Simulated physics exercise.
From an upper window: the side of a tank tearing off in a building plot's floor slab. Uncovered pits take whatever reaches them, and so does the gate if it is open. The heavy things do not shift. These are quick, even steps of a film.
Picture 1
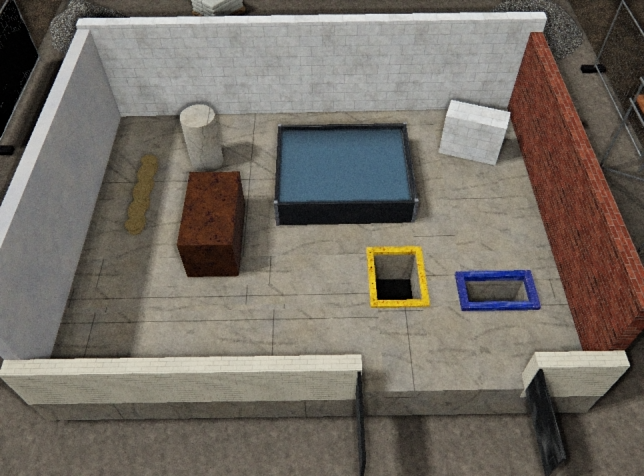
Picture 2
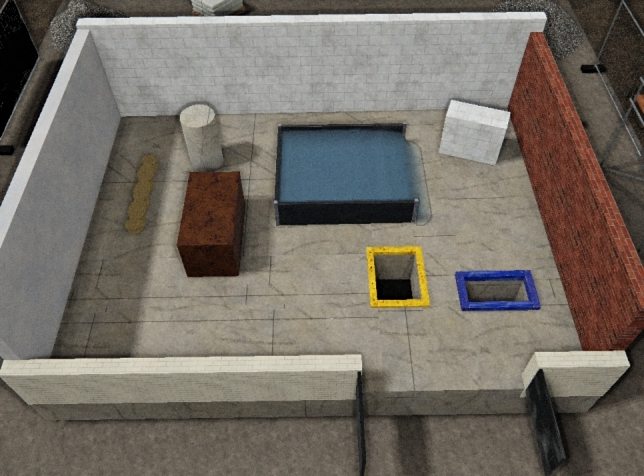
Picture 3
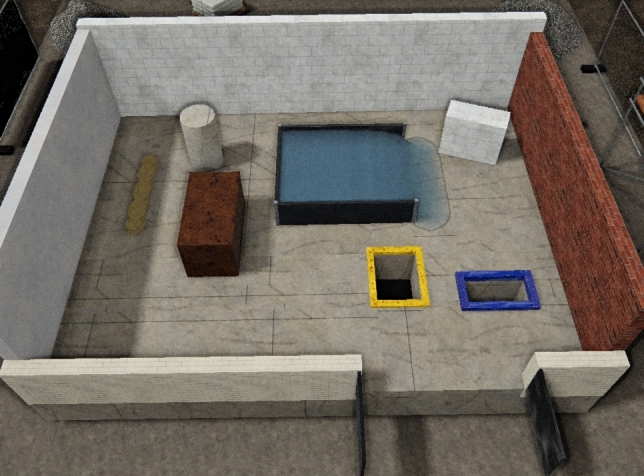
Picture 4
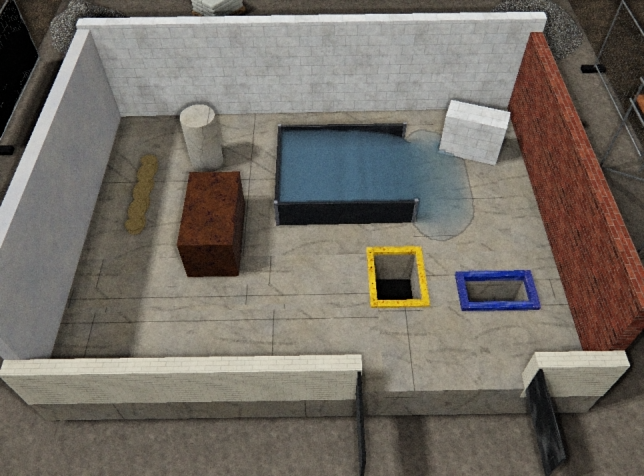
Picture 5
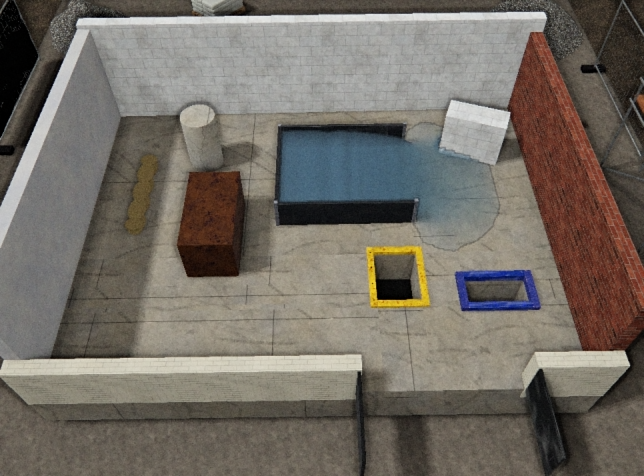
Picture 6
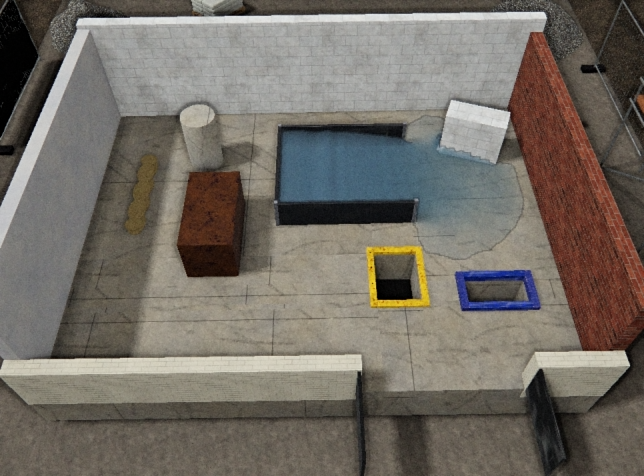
Water poured out of the right side of the blue tank and spread across the slab in a widening puddle, reaching around the white block and out toward the red brick wall.
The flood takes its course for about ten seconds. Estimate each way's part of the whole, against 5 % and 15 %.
In the end: The gate takes from 5 to 15 %; the blue pit takes from 5 to 15 %; the yellow pit takes from 5 to 15 %.
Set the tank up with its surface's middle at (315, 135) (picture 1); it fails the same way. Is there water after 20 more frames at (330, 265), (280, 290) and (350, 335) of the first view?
As listed: No water, free of water, clear.
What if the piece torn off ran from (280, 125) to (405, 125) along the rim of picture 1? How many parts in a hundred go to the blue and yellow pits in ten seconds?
Per cent: Blue 0, yellow 2.
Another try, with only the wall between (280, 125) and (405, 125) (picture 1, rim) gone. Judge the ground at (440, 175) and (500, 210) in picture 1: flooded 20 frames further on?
In that order: Covered, awash.
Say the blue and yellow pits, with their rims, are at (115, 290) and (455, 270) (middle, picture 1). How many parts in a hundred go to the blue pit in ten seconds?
Per cent: Blue 0.
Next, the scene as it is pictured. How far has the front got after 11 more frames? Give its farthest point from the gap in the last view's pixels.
Around (573, 351).
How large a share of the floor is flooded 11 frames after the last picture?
I make it 20 per cent.
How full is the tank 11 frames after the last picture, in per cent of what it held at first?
Some 46 per cent.
A moment on, water covers 15 % of the floor; the gate 0 %, the blue pit 0 %, the yellow pit 0 %.
Next, water covers 20 % of the floor; the gate 0 %, the blue pit 0 %, the yellow pit 0 %.
Then, water covers 30 % of the floor; the gate 0 %, the blue pit 3 %, the yellow pit 0 %.
Later, water covers 55 % of the floor; the gate 4 %, the blue pit 8 %, the yellow pit 4 %.
In the end, water covers 80 % of the floor; the gate 9 %, the blue pit 8 %, the yellow pit 8 %.
